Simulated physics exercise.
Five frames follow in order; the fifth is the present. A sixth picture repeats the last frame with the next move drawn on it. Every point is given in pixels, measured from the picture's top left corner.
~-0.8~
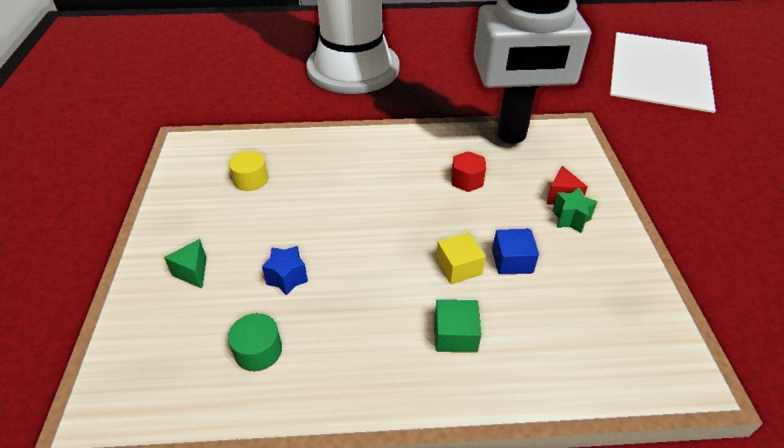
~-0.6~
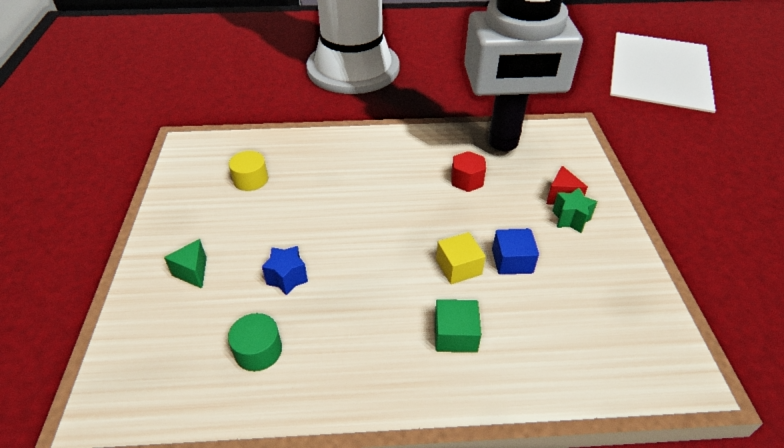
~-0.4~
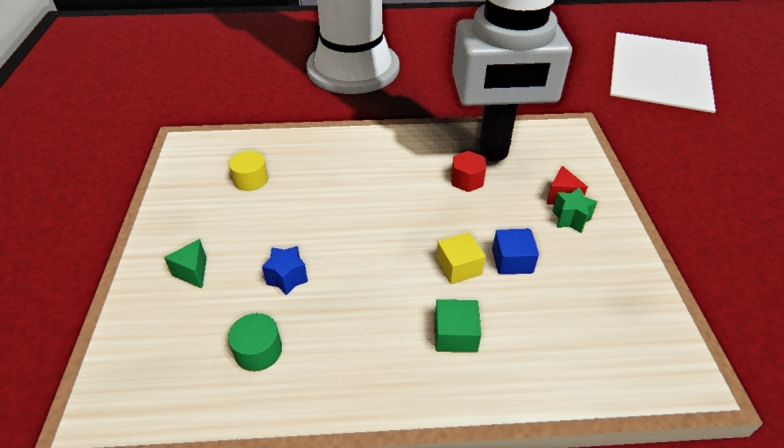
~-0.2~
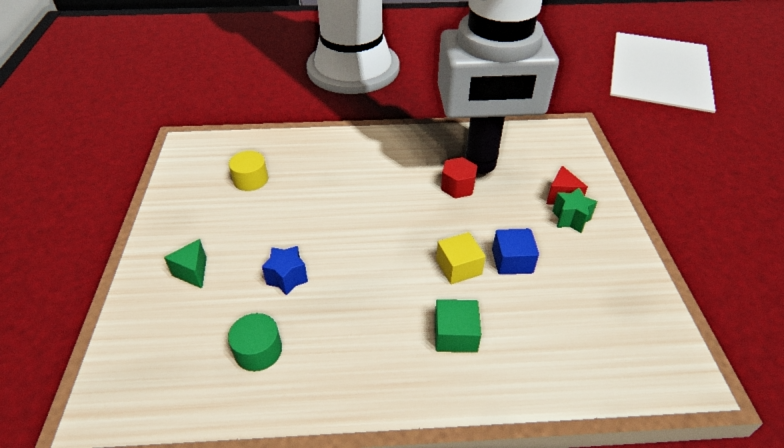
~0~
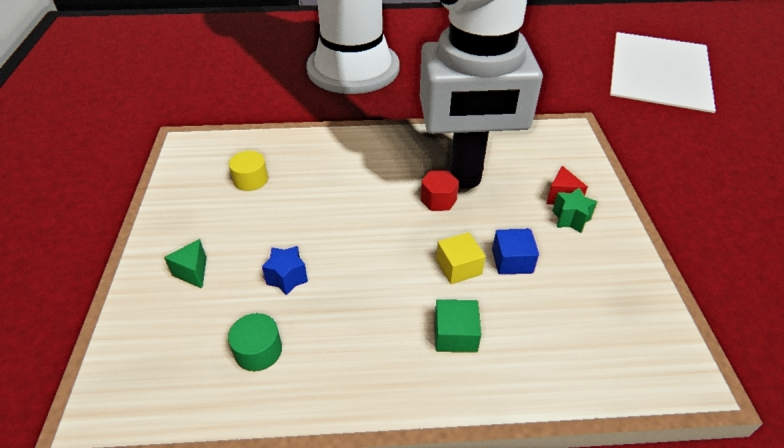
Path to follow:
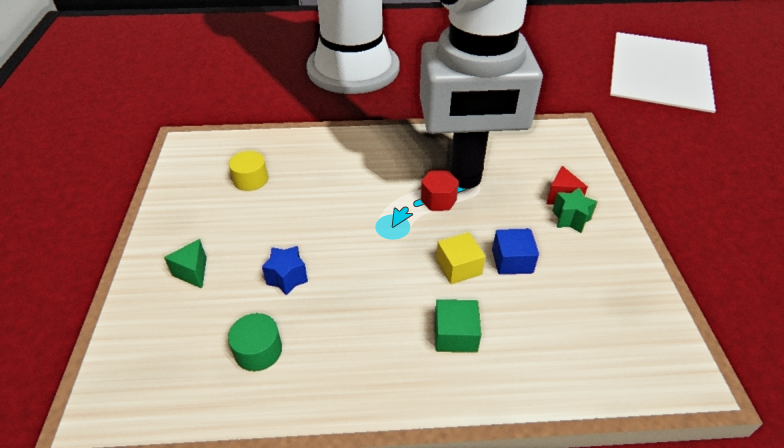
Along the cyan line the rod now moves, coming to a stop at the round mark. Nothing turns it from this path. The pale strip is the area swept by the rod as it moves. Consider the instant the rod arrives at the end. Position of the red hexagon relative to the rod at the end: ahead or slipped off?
Still leading.
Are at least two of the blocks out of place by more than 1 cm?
Final answer: No.
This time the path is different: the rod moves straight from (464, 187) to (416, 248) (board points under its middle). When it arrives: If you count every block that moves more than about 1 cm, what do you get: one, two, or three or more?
I foresee one block being moved.
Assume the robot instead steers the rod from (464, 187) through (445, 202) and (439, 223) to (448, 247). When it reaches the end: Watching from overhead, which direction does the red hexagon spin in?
That block twists clockwise.
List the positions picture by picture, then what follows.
In the first frame, rod tip at (511, 135); block tops, red hexagon at (470, 162); yellow four-sided block at (461, 248).
In the second frame, rod at (503, 143); blocks unchanged.
In the third frame, rod at (493, 153); blocks unchanged.
In the fourth frame, rod at (480, 165); red hexagon at (460, 168).
In the fifth frame, rod at (465, 179); red hexagon at (440, 181); yellow four-sided block at (461, 248).
Path on the board, from (464, 187) by way of (437, 197) and (409, 207) to (393, 227).
The first path, step by step. One third of the way, rod at (437, 188); red hexagon at (414, 193), turned 15° anticlockwise.
Two thirds of the way, rod at (409, 199); red hexagon at (388, 207), turned 30° anticlockwise.
At the end, rod at (393, 219); red hexagon at (366, 225); yellow four-sided block in place.
